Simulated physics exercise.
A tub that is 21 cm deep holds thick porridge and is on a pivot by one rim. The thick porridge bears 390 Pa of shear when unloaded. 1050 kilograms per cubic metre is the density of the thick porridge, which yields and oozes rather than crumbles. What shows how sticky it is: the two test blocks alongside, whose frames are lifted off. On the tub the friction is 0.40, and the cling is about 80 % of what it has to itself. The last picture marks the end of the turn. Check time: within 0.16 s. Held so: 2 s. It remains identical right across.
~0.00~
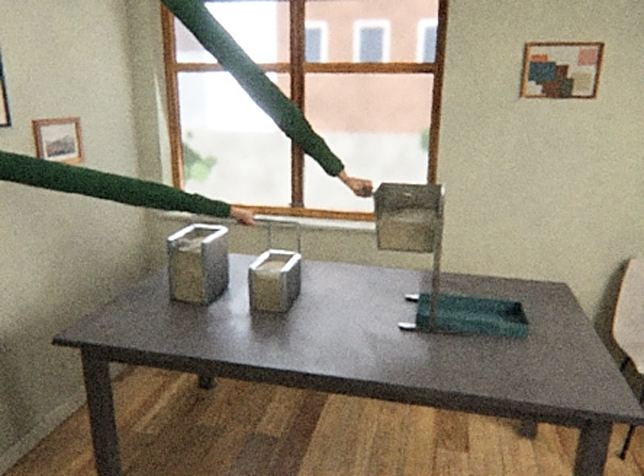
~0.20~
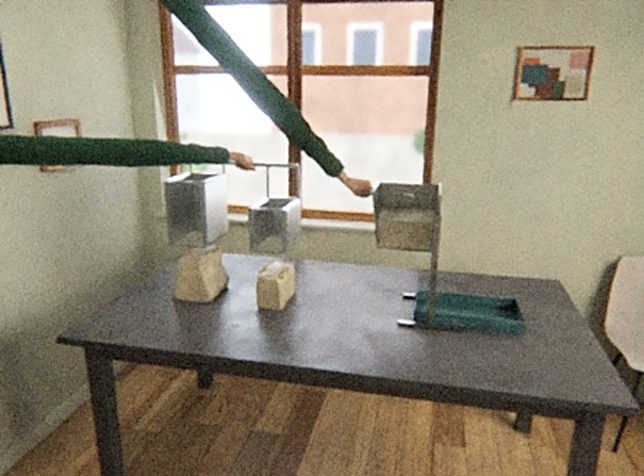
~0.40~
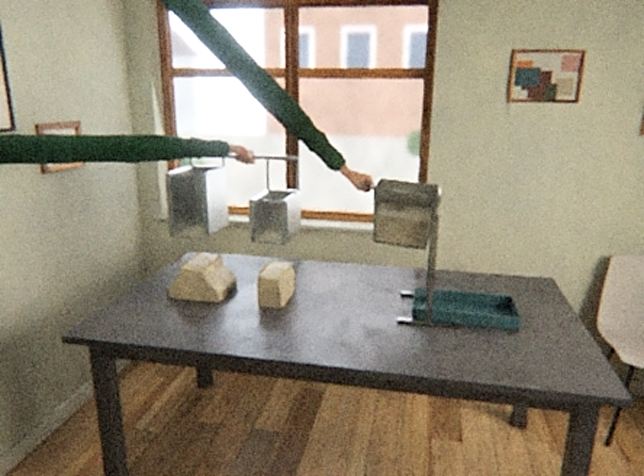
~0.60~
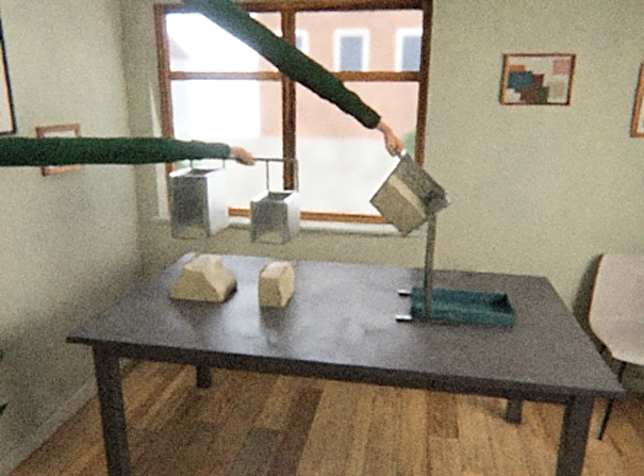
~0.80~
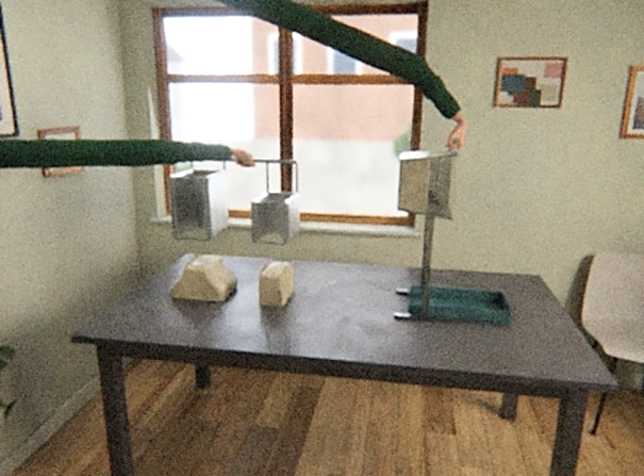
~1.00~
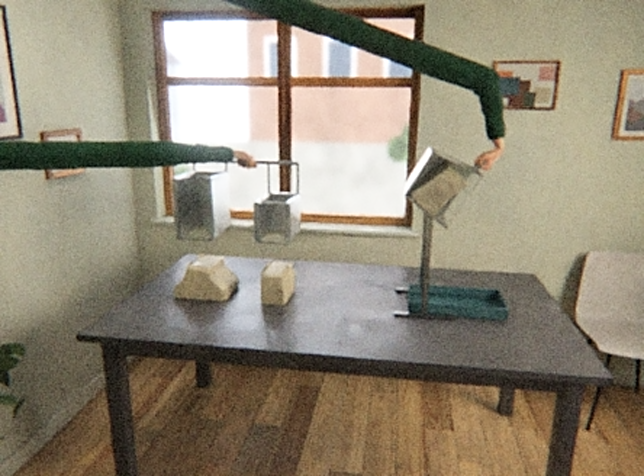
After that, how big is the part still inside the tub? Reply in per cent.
I would say roughly 0 per cent is still inside.
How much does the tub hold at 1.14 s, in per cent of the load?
Some 40 per cent.
After 1.14 s, the tub is at 120 degrees and holds 41 %.
After 1.31 s, the tub is at 120 degrees and holds 0 %.
After 1.48 s, the tub is at 120 degrees and holds 0 %.
After 1.65 s, the tub is at 120 degrees and holds 0 %.
After 3.00 s, the tub is at 120 degrees and holds 0 %.
